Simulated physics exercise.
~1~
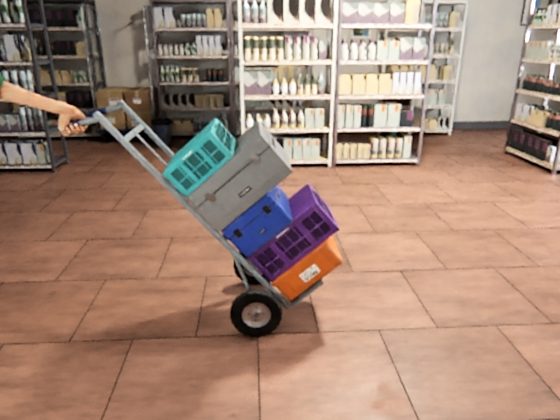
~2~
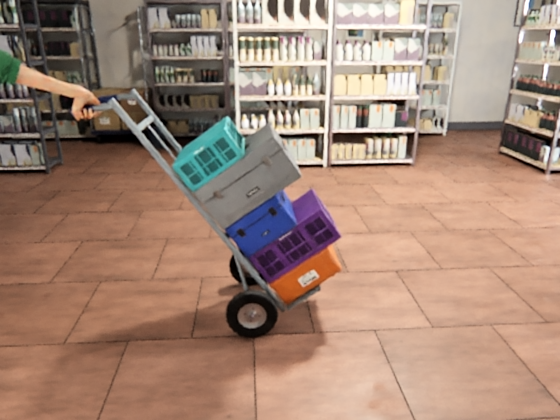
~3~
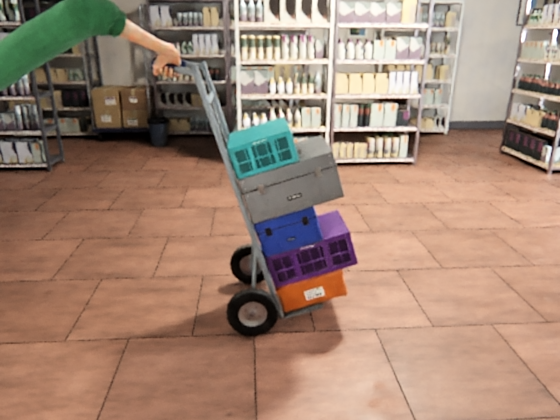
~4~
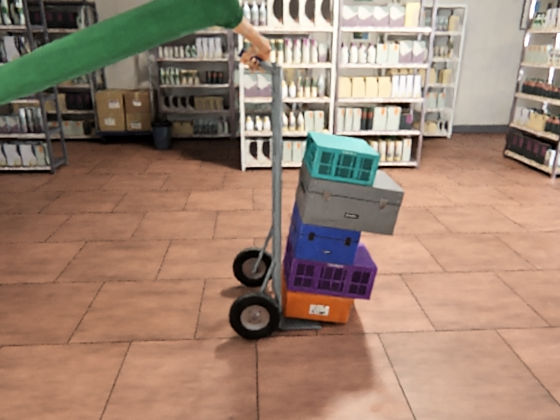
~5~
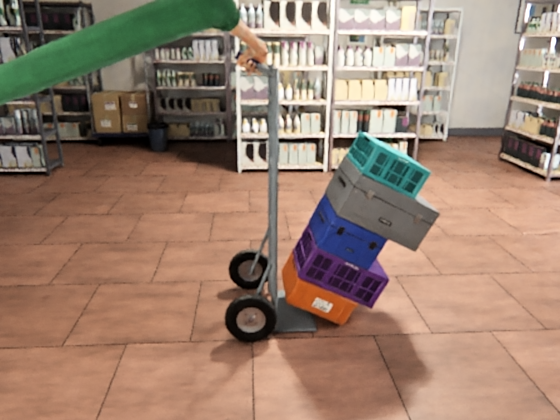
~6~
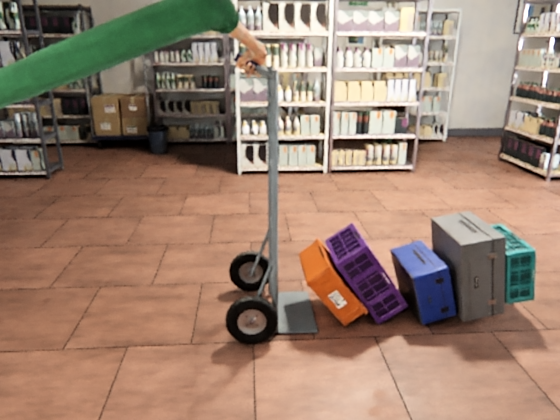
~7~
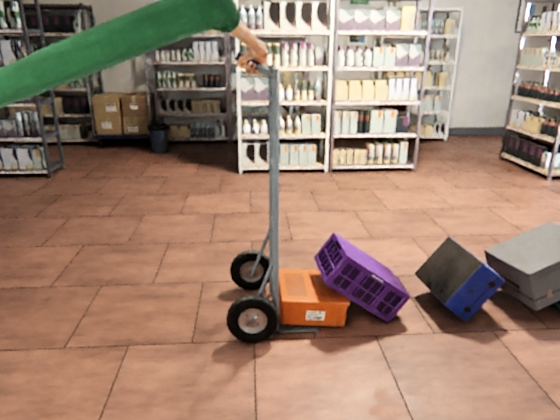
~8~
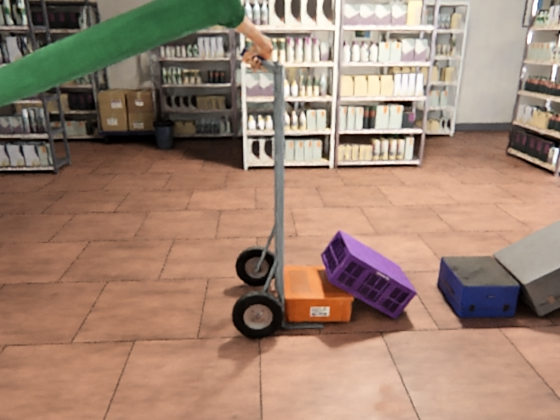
A grey sack truck, leaning back towards a hand at the left, stands side-on to a gently swaying camera on the brown tiled floor of a shop lined with stocked shelves. It carries an orange tote at the bottom, then a purple crate, a blue toolbox, a grey toolbox and a turquoise crate on top. The green-sleeved arm swings it upright, and the stack keeps tipping right and spills across the floor. The turquoise crate leaves view at the right. Finally, the tote sits by the upright truck, the purple crate leans against it, and both toolboxes lie further right.
